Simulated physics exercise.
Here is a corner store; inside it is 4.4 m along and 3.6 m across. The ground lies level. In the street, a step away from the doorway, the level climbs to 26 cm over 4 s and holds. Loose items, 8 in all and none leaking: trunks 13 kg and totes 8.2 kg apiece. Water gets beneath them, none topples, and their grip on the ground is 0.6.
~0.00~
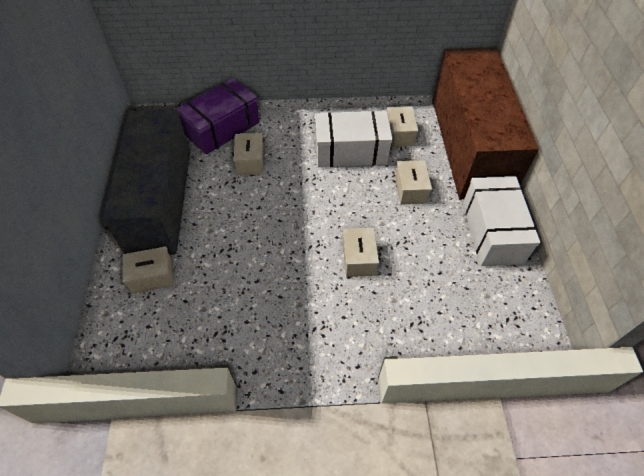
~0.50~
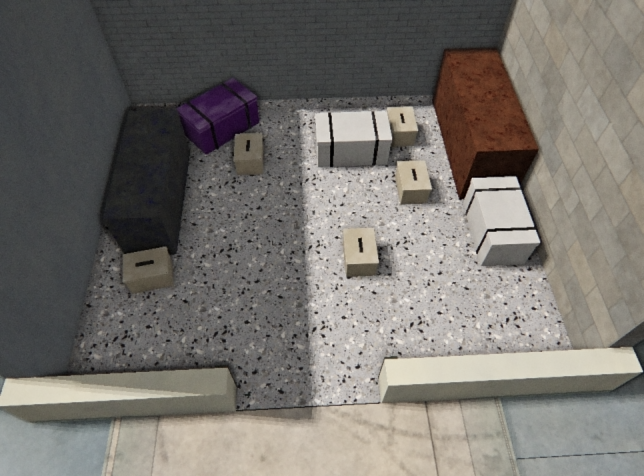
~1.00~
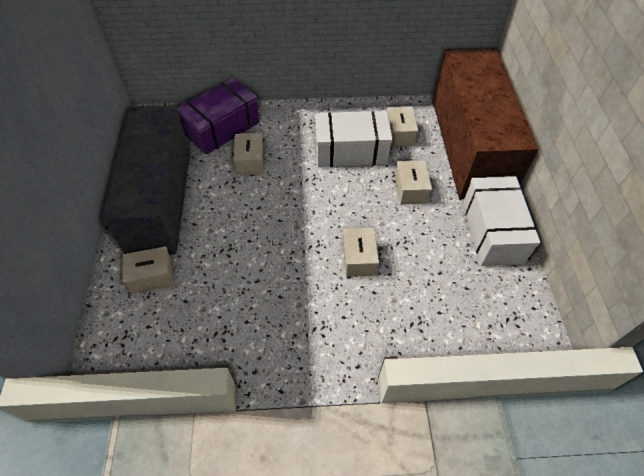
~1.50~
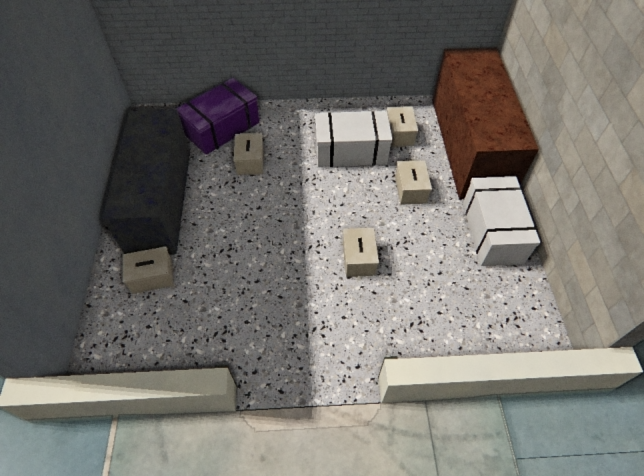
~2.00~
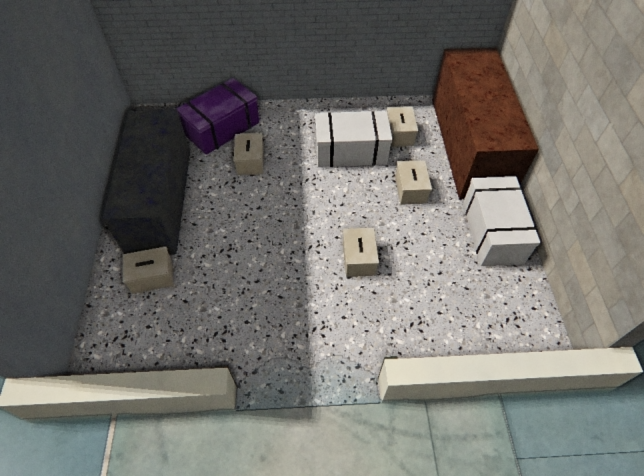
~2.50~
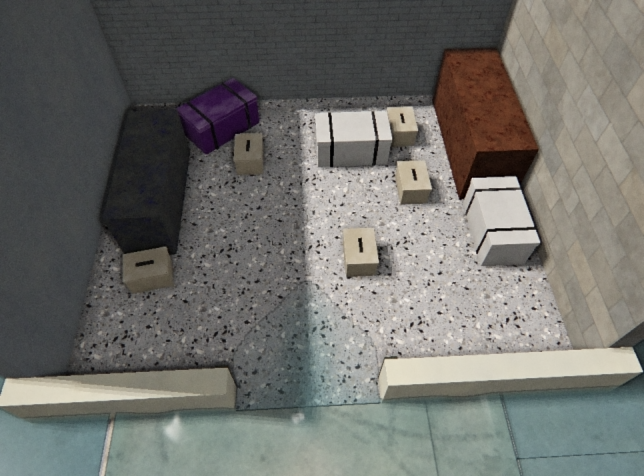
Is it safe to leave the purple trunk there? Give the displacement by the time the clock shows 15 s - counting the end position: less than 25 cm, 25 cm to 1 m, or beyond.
Purple trunk is nudged along.
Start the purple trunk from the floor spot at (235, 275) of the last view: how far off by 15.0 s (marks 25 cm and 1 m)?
It gets carried off.
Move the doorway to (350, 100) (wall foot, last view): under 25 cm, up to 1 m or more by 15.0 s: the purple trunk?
Then the purple trunk travels far.
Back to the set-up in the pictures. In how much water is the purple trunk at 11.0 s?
Roughly 15 cm.
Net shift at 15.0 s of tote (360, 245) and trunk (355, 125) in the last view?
In that order: 80 cm, 140 cm.
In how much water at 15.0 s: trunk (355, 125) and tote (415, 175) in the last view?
About 15 and 16 cm.
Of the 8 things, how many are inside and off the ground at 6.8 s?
At that moment 7.
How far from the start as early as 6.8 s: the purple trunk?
Roughly 80 cm by then.
After 3.5 s the purple trunk is near (217, 103), 0.0 m from its start, aground; 0 afloat.
After 6.8 s the purple trunk is near (151, 93), 0.7 m from its start, afloat; 7 afloat.
After 11.0 s the purple trunk is near (146, 104), 0.7 m from its start, afloat; 7 afloat.
After 15.0 s the purple trunk is near (145, 99), 0.7 m from its start, afloat; 8 afloat.
